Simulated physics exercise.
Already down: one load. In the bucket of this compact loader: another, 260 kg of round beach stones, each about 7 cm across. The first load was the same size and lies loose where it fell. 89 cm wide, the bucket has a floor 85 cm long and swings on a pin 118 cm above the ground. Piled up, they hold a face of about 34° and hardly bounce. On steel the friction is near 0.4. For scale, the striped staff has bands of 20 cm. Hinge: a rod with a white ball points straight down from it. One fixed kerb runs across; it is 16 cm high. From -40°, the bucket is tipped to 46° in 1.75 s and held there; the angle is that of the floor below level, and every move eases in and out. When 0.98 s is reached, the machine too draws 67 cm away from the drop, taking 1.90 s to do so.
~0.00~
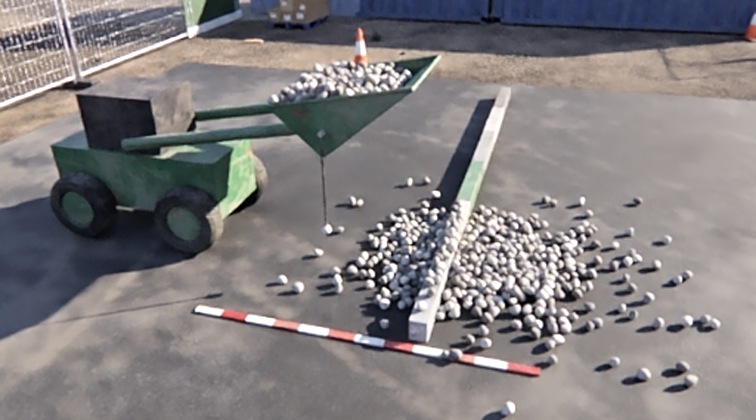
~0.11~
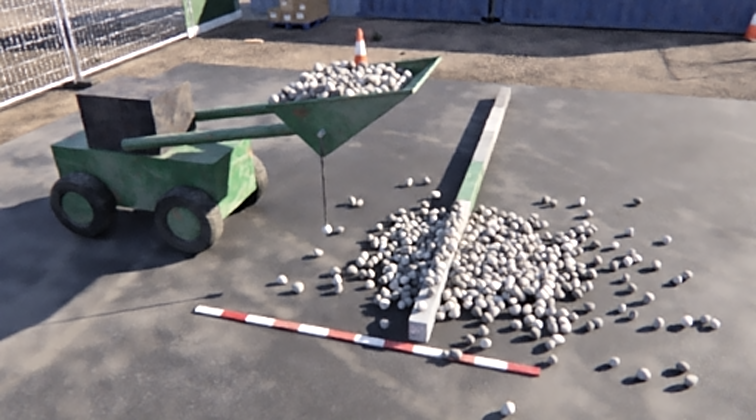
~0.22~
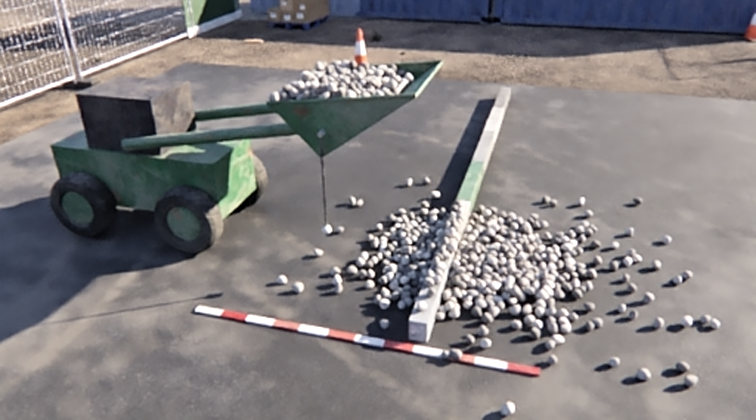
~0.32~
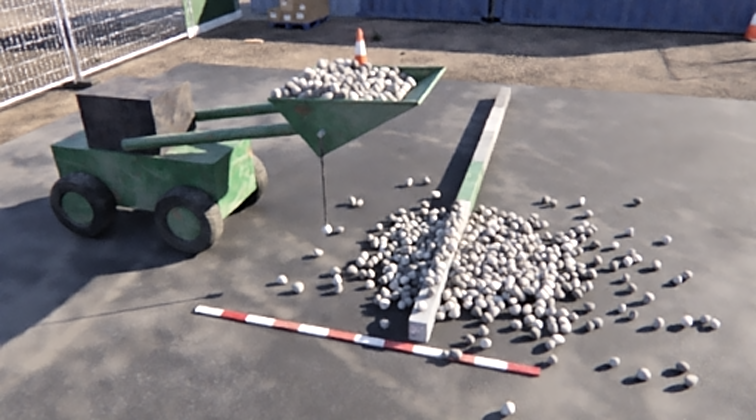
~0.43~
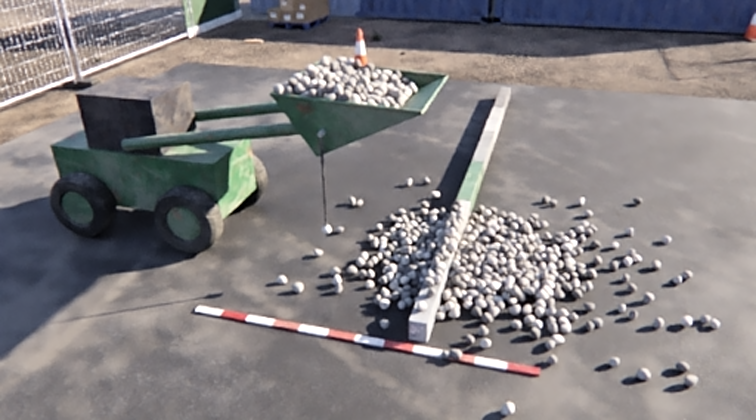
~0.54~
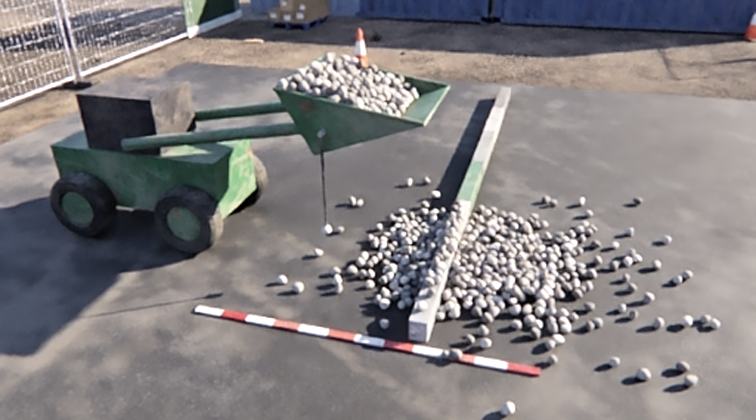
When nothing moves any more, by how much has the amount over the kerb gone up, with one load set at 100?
It has gone up by about 12 per cent of a load.
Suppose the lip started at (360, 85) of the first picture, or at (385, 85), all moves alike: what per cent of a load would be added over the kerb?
I'd say close to 0 per cent for one and close to 0 per cent for the other, in that order.
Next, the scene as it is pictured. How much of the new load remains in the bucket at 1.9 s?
It still holds about 5 per cent.
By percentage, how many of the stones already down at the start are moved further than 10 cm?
About 10 per cent.
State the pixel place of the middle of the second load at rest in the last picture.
Roughly at pixel (407, 243).
After 1.3 s the floor is at 32°; in per cent of one load, 89 in the bucket, 47 on this side of the kerb, 64 over the kerb; the foremost stones are at (688, 309).
After 1.9 s the floor is at 46°; in per cent of one load, 6 in the bucket, 122 on this side of the kerb, 73 over the kerb; the foremost stones are at (688, 309).
After 3.3 s the floor is at 46°; in per cent of one load, 0 in the bucket, 125 on this side of the kerb, 76 over the kerb; the foremost stones are at (688, 309).
After 5.7 s the floor is at 46°; in per cent of one load, 0 in the bucket, 125 on this side of the kerb, 76 over the kerb; the foremost stones are at (688, 309). Net gain over the kerb, 12.
